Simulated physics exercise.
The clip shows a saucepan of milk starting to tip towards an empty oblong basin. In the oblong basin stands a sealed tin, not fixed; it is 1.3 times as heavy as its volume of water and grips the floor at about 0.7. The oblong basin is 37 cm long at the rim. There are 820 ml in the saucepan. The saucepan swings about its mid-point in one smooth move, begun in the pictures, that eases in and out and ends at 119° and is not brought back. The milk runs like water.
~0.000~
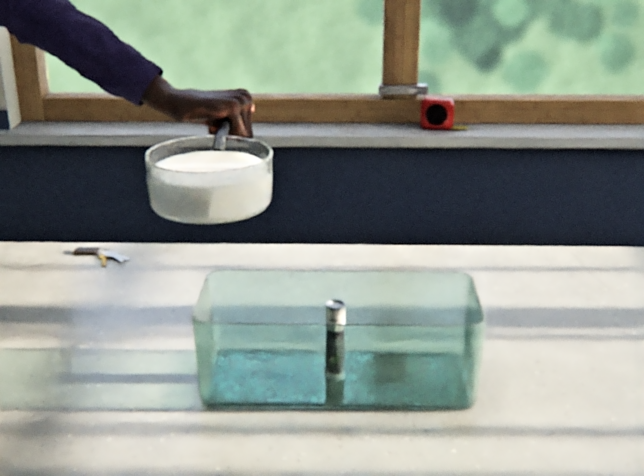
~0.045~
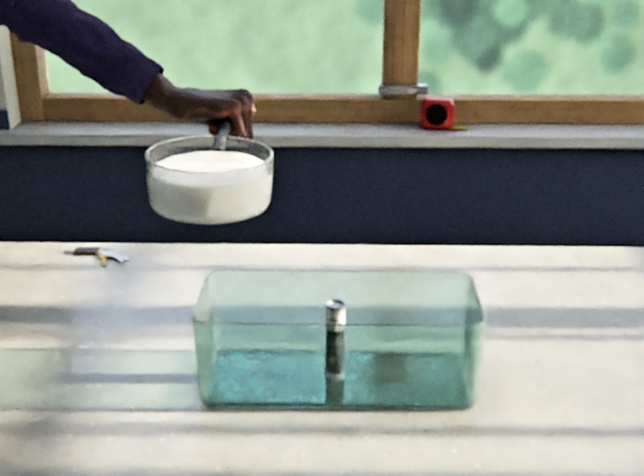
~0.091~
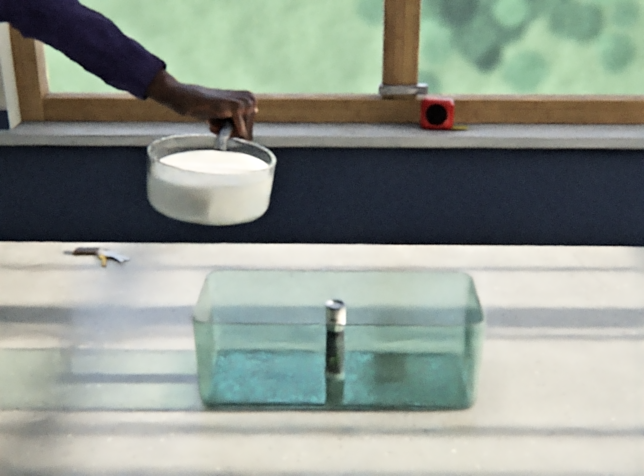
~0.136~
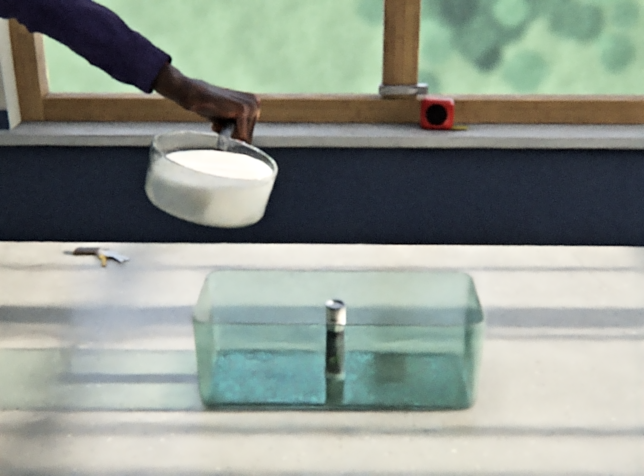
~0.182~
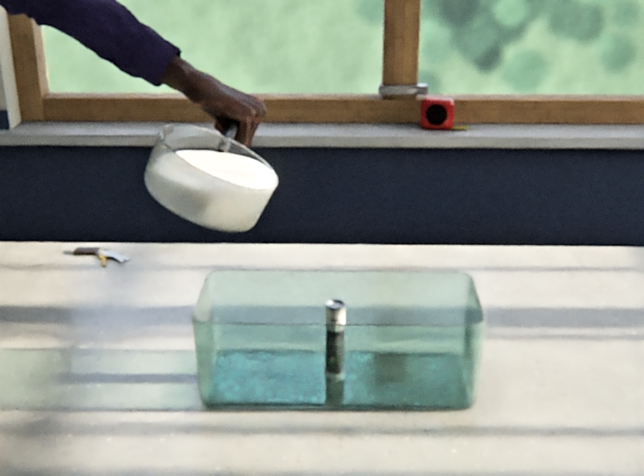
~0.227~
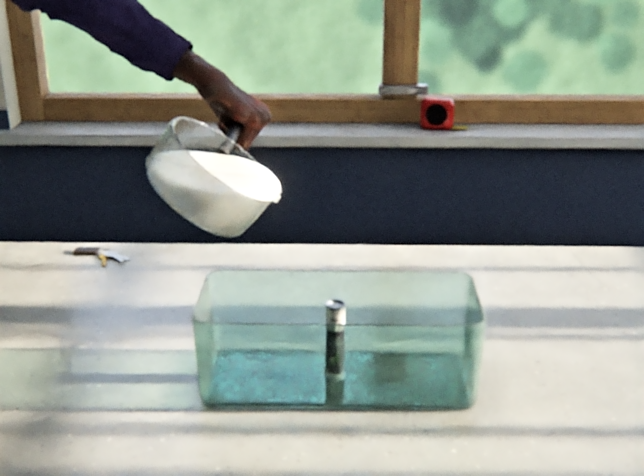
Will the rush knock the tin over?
It topples.
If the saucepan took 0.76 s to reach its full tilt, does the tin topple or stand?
The tin falls.
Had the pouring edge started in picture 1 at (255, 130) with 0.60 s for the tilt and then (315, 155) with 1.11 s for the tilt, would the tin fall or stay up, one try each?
First it topples; then it stays up.
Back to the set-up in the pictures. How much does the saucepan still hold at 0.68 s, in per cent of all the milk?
About 1 per cent.
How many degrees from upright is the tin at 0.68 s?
About 10°.
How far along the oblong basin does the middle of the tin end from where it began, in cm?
Some 9.0 cm.
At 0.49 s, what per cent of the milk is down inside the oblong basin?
Some 44 per cent.
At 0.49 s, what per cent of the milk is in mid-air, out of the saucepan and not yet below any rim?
Near 46 in a hundred.
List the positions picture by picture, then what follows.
Tilt 0°; pouring edge (271, 155); surface from (151, 167) to (270, 167); the oblong basin's rim runs from (201, 296) to (478, 299); the tin's top is at (335, 307), in the first frame.
Tilt 2°; pouring edge (272, 157); surface from (151, 166) to (270, 168), in the second frame.
Tilt 7°; pouring edge (274, 163); surface from (152, 164) to (271, 170), in the third frame.
Tilt 15°; pouring edge (275, 171); surface from (152, 163) to (273, 172), in the fourth frame.
Tilt 26°; pouring edge (276, 183); surface from (152, 161) to (276, 175), in the fifth frame.
Tilt 38°; pouring edge (273, 197); surface from (151, 157) to (267, 182); 5 per cent is over the edge, in the sixth frame.
After 0.49 s the tilt is 110° and 9 per cent is still to pour; the tin stands where it began.
After 0.68 s the tilt is 119° and 1 per cent is still to pour; the tin leans 11°.
After 0.87 s the tilt is 119° and 0 per cent is still to pour; the tin lies on its side.
After 1.09 s the tilt is 119° and 0 per cent is still to pour; the tin lies on its side.
In the end the tin lies on its side.
